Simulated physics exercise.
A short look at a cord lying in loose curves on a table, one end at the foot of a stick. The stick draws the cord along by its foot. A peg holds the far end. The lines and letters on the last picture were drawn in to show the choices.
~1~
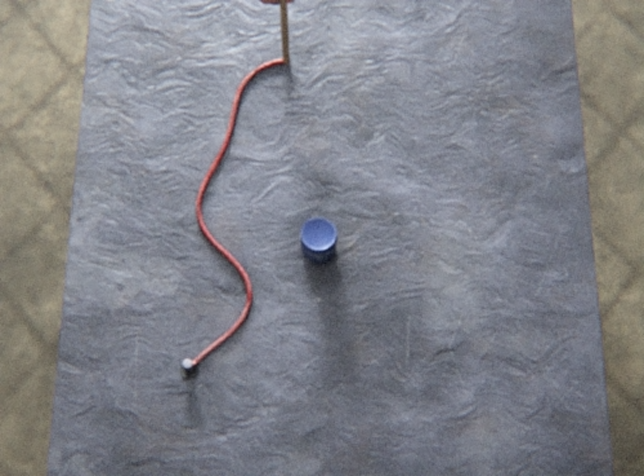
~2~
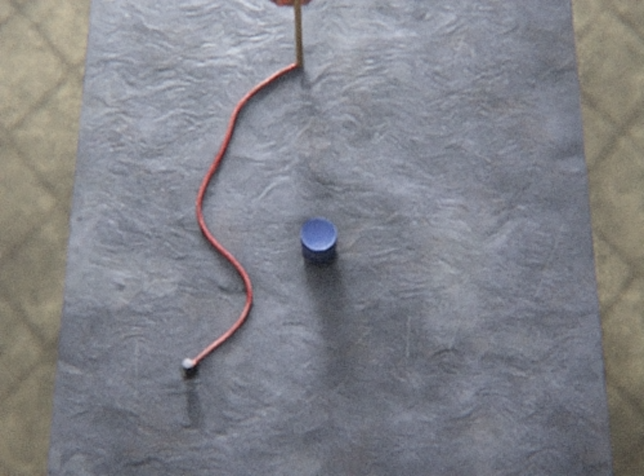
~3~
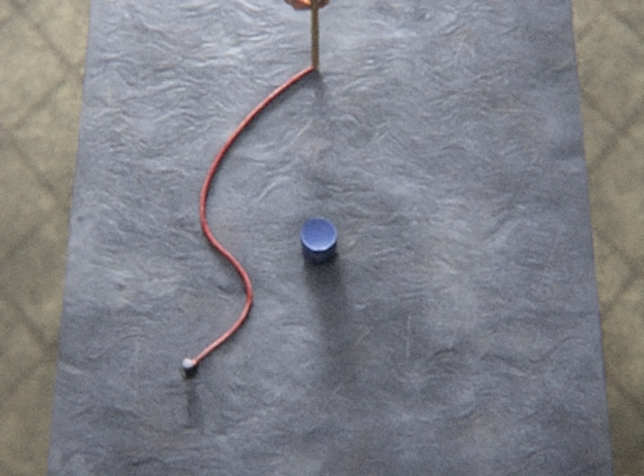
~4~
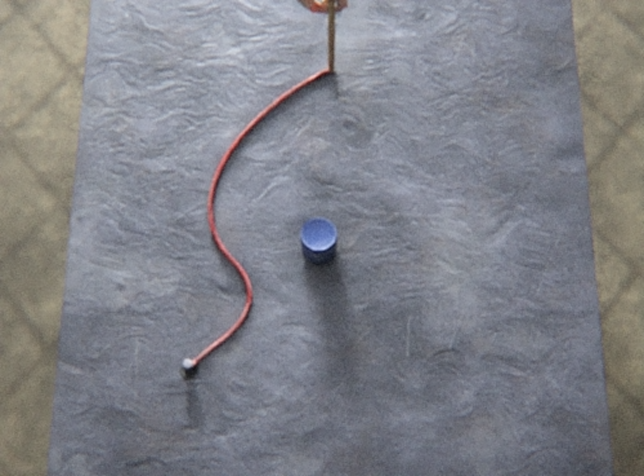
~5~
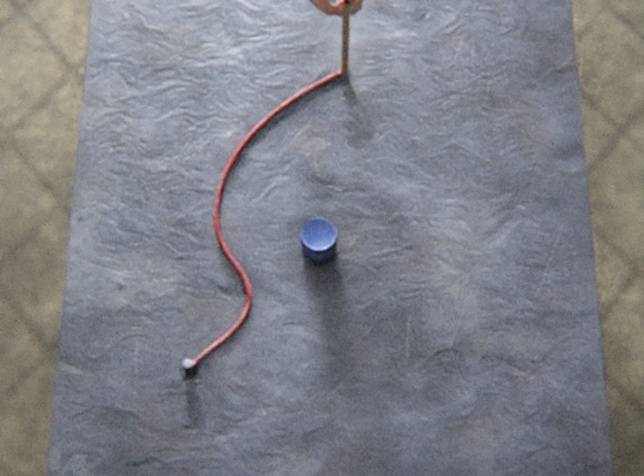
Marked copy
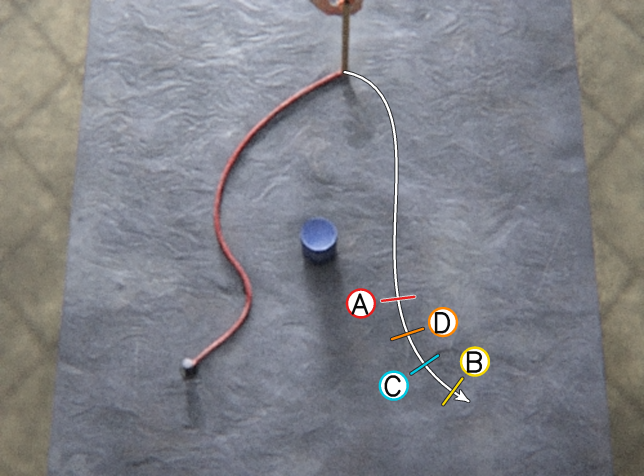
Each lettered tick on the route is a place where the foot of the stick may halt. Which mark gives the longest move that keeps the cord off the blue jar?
Stop at A.
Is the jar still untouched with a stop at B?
No.
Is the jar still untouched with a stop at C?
No.
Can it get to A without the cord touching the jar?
Yes.
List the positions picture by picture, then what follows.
Peg (189, 367); blue jar (319, 241), in the first picture.
Peg (189, 367); blue jar (319, 241), in the second picture.
Peg (189, 367); blue jar (319, 241), in the third picture.
Peg (189, 367); blue jar (319, 241), in the fourth picture.
Peg (189, 367); blue jar (319, 241), in the fifth picture.
On the marked copy, A at (398, 299); B at (453, 391); C at (425, 365); D at (407, 334); the route from (345, 72) via (395, 232) to (469, 401).
With A. Early on, foot of the stick (395, 136), middle of the cord (231, 200).
Further on, foot of the stick (395, 221), middle of the cord (231, 200).
At the end, foot of the stick (398, 299), middle of the cord (238, 203); nothing has been touched.
As for the rest, B brings the cord against the jar; C brings the cord against the jar; D brings the cord against the jar.
